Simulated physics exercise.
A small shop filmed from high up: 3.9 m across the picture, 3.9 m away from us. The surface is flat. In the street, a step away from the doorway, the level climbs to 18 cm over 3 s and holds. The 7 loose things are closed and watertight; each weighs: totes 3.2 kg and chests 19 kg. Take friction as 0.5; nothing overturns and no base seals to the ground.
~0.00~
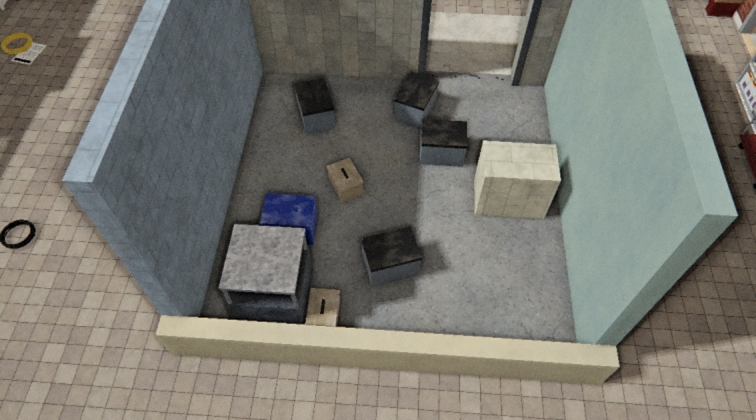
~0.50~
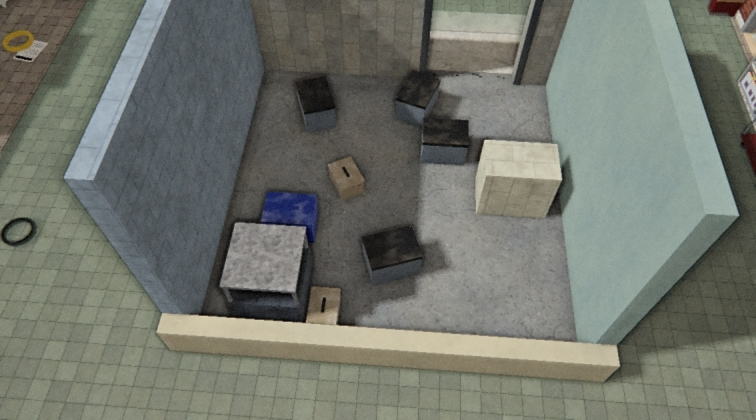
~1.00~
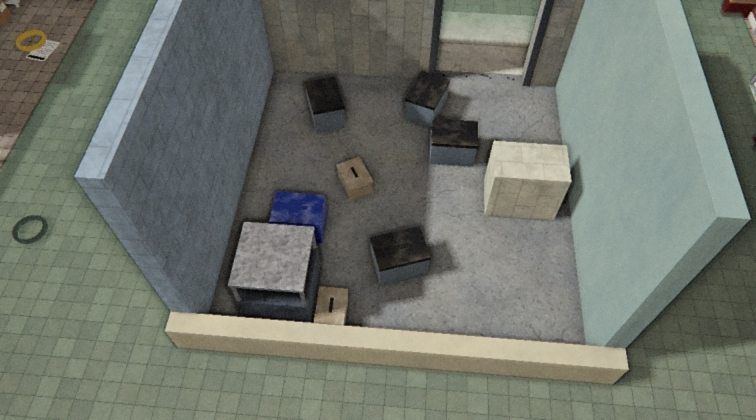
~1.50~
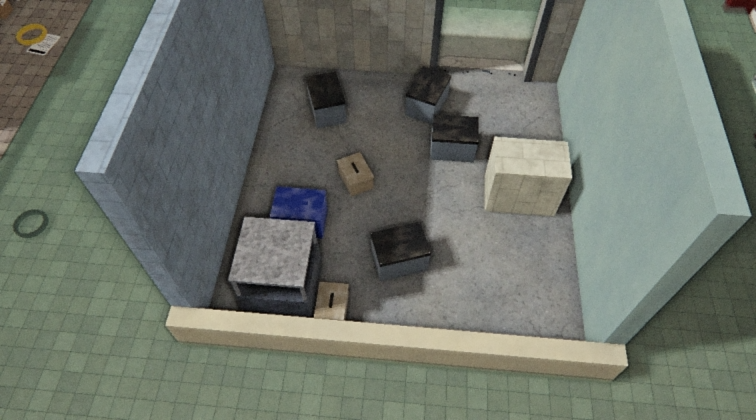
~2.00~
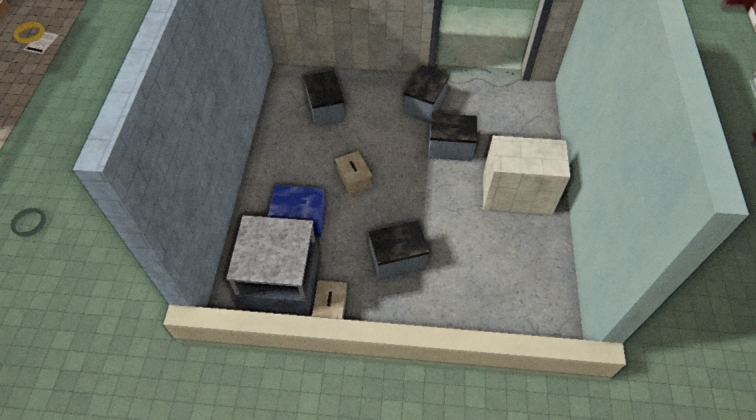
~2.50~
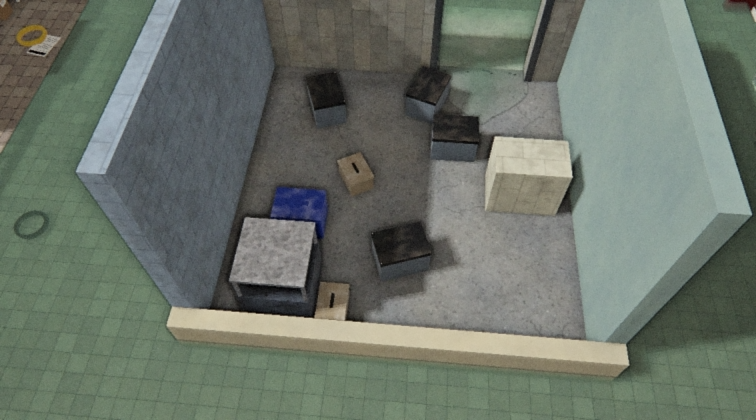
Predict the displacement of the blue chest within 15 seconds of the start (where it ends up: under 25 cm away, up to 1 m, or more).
Blue chest ends far away.
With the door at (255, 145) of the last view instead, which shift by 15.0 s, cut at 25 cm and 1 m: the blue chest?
In that case the blue chest barely shifts.
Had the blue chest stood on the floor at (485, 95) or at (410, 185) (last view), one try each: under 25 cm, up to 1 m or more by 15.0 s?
In turn: It ends far away; it gets carried off.
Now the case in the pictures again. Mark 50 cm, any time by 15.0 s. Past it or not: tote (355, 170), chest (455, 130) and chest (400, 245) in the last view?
In that order: Over, over, more.
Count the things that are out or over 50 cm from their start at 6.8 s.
2 of them.
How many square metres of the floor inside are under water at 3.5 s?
About 2.5 m2.
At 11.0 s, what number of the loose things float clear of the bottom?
I count 3.
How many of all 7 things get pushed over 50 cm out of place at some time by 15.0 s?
I count 4.
After 3.5 s the blue chest is near (299, 203), 0.0 m from its start, aground; 0 afloat.
After 6.8 s the blue chest is near (299, 203), 0.0 m from its start, aground; 0 afloat.
After 11.0 s the blue chest is near (299, 203), 0.0 m from its start, aground; 3 afloat.
After 15.0 s the blue chest is near (273, 99), 1.6 m from its start, afloat; 6 afloat.
